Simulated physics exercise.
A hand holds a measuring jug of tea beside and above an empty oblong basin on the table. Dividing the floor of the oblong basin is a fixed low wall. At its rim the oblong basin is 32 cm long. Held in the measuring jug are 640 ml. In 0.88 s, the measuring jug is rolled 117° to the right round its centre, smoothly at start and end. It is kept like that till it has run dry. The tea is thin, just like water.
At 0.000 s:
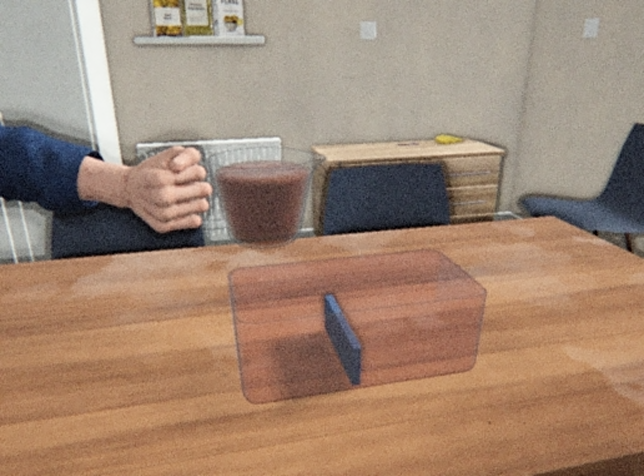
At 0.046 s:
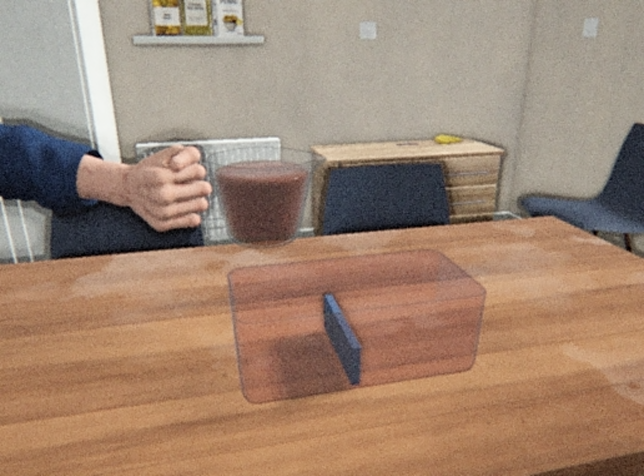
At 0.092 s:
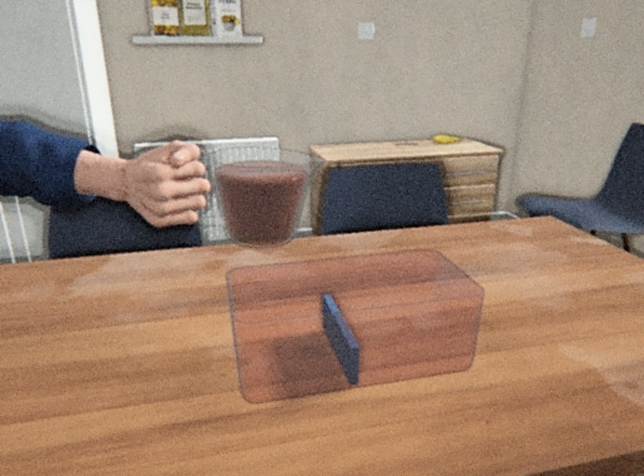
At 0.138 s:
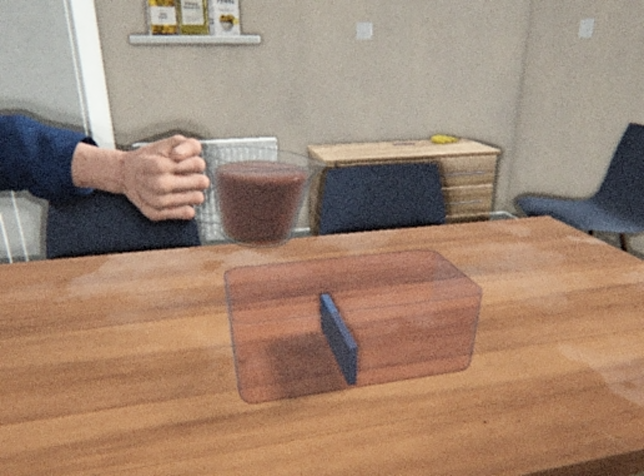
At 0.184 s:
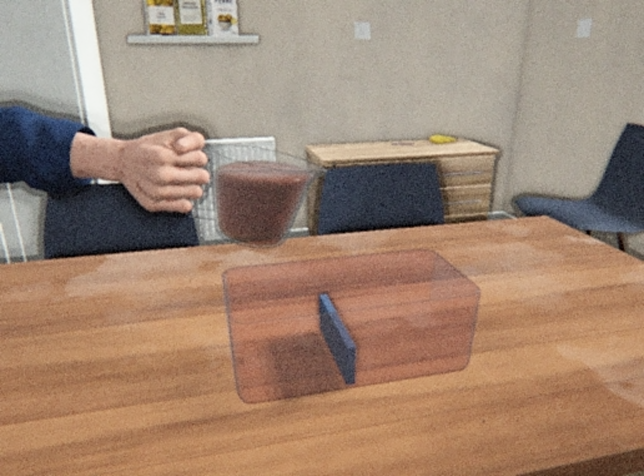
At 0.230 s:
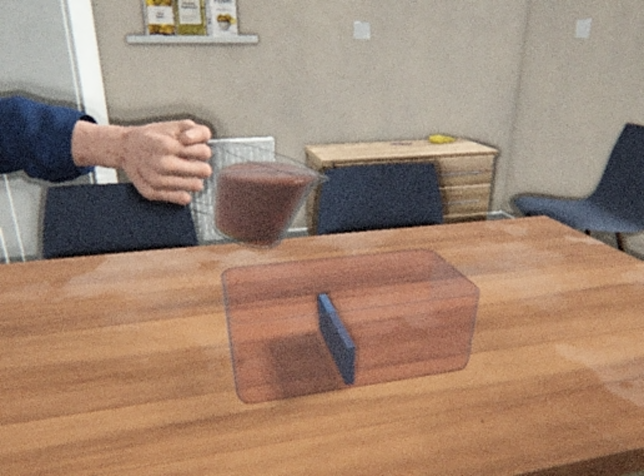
A hand slowly tilts a clear measuring jug of tea rightward above an empty basin.
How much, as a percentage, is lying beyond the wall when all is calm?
Around 70 per cent lies beyond the wall.
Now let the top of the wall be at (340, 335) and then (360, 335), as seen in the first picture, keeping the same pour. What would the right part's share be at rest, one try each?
70 % and 45 %.
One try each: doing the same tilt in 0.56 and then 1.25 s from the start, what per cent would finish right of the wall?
Some 50 and 80 per cent, in that order.
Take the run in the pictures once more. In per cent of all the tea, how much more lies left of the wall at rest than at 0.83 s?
Around 5 per cent.
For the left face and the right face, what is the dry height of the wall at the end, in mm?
Left: Roughly 48 mm; right: Roughly 40 mm.
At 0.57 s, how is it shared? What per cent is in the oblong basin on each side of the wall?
0 on the left, 28 on the right, roughly.
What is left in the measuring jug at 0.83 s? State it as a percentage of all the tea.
Around 2 in a hundred.
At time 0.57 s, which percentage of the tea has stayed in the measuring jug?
Near 46 in a hundred.
Then, 0.57 s in, the tilt is 86° and 46 per cent is still to pour, 0 is left of the wall and 27 right of it.
Then, 0.83 s in, the tilt is 116° and 2 per cent is still to pour, 24 is left of the wall and 70 right of it.
Then, 1.09 s in, the tilt is 117° and 0 per cent is still to pour, 29 is left of the wall and 70 right of it.
Then, 1.38 s in, the tilt is 117° and 0 per cent is still to pour, 29 is left of the wall and 70 right of it.
Finally, 29 per cent lies left of the wall, 70 right of it and 1 outside.
